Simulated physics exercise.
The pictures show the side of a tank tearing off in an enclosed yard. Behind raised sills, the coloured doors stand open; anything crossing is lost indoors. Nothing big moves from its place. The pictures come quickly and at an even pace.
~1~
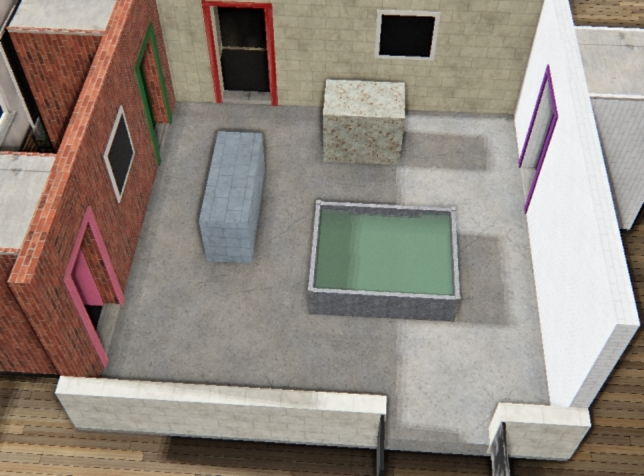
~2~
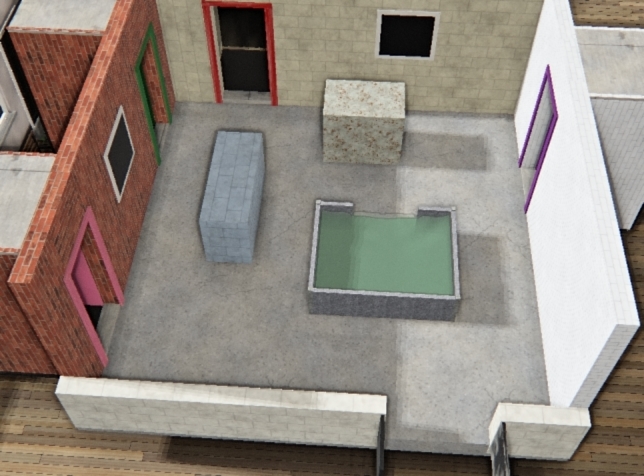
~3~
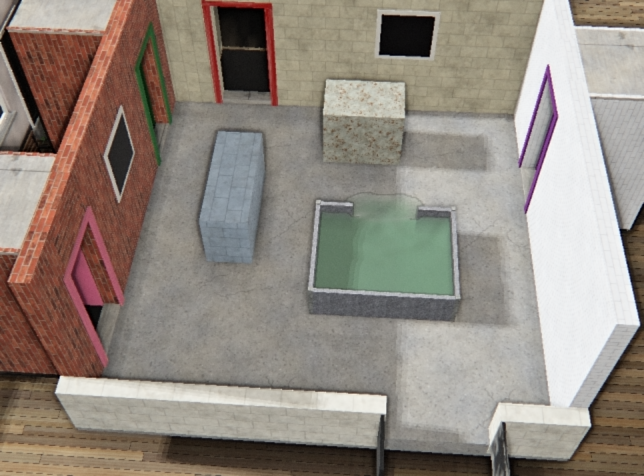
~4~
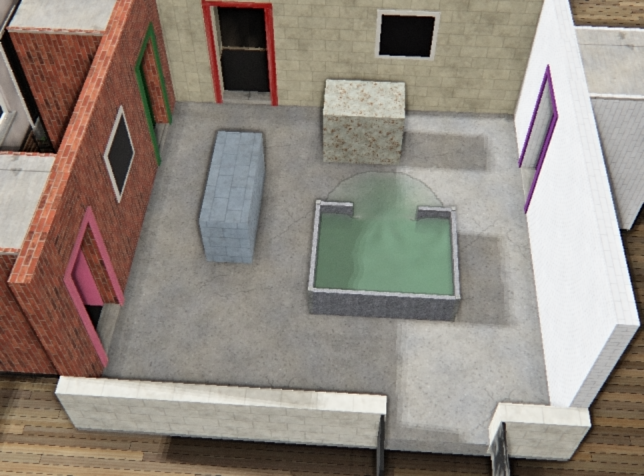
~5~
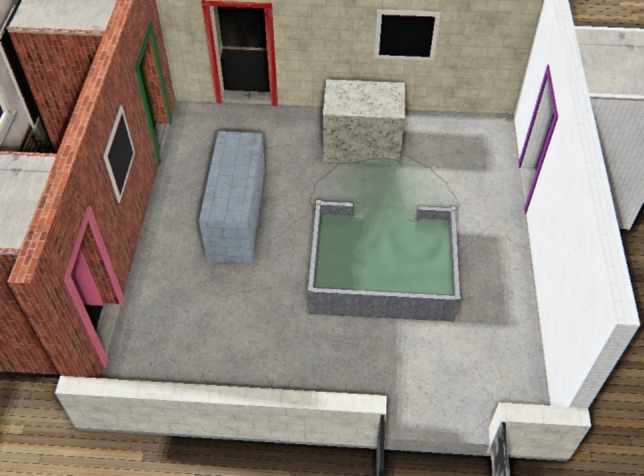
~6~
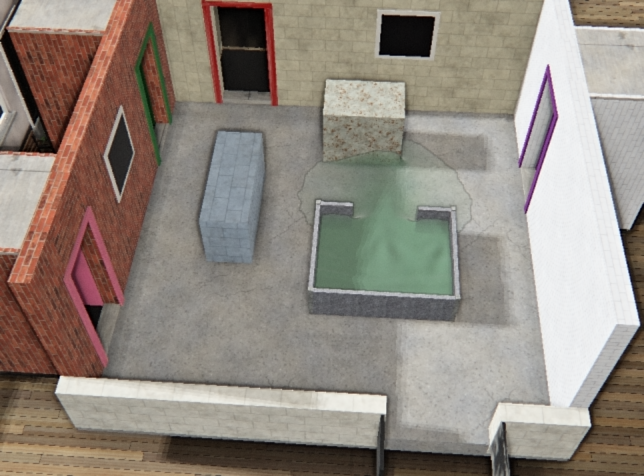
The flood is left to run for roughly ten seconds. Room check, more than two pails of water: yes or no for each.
Green door, yes; pink door, no; purple door, yes; red door, no.
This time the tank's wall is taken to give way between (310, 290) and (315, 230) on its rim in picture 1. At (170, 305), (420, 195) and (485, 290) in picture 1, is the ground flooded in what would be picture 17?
Result, in sequence: Sodden, spared by the spill, spared by the spill.
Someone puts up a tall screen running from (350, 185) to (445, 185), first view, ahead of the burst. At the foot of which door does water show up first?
I say the purple one.
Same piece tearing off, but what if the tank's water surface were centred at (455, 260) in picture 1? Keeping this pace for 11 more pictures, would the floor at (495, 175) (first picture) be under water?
Spot check: Inundated.
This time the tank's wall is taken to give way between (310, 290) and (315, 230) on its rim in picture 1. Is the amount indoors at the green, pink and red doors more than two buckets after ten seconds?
Result: Green door tops it, pink door tops it, red door misses it.
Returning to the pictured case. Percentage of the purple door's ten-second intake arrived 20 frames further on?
By then roughly 10 percent of the ten-second total is in.
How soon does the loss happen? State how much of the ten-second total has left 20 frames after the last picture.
I'd put it at 15 per cent.
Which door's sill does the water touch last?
Answer - the one in pink.
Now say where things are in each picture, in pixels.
In the first frame, the open tank at (384, 251) is whole and still.
In the second frame, water pours out on the open tank's far side and has run to a hidden place.
In the third frame, water pours out on the open tank's far side and has run to (414, 202).
In the fourth frame, water pours out on the open tank's far side and has run to (403, 177).
In the fifth frame, water pours out on the open tank's far side and has run to (403, 159).
In the sixth frame, water pours out on the open tank's far side and has run to (410, 144).
A moment on, water covers 15 % of the floor; the green door not reached, the pink door not reached, the purple door not reached, the red door not reached.
Next, water covers 30 % of the floor; the green door not reached, the pink door not reached, the purple door not reached, the red door not reached.
Then, water covers 45 % of the floor; the green door over two buckets in, the pink door not reached, the purple door under two buckets in, the red door wet at the sill, nothing in.
Later, water covers 65 % of the floor; the green door far over two buckets in, the pink door not reached, the purple door over two buckets in, the red door wet at the sill, nothing in.
In the end, water covers 95 % of the floor; the green door far over two buckets in, the pink door wet at the sill, nothing in, the purple door over two buckets in, the red door wet at the sill, nothing in.
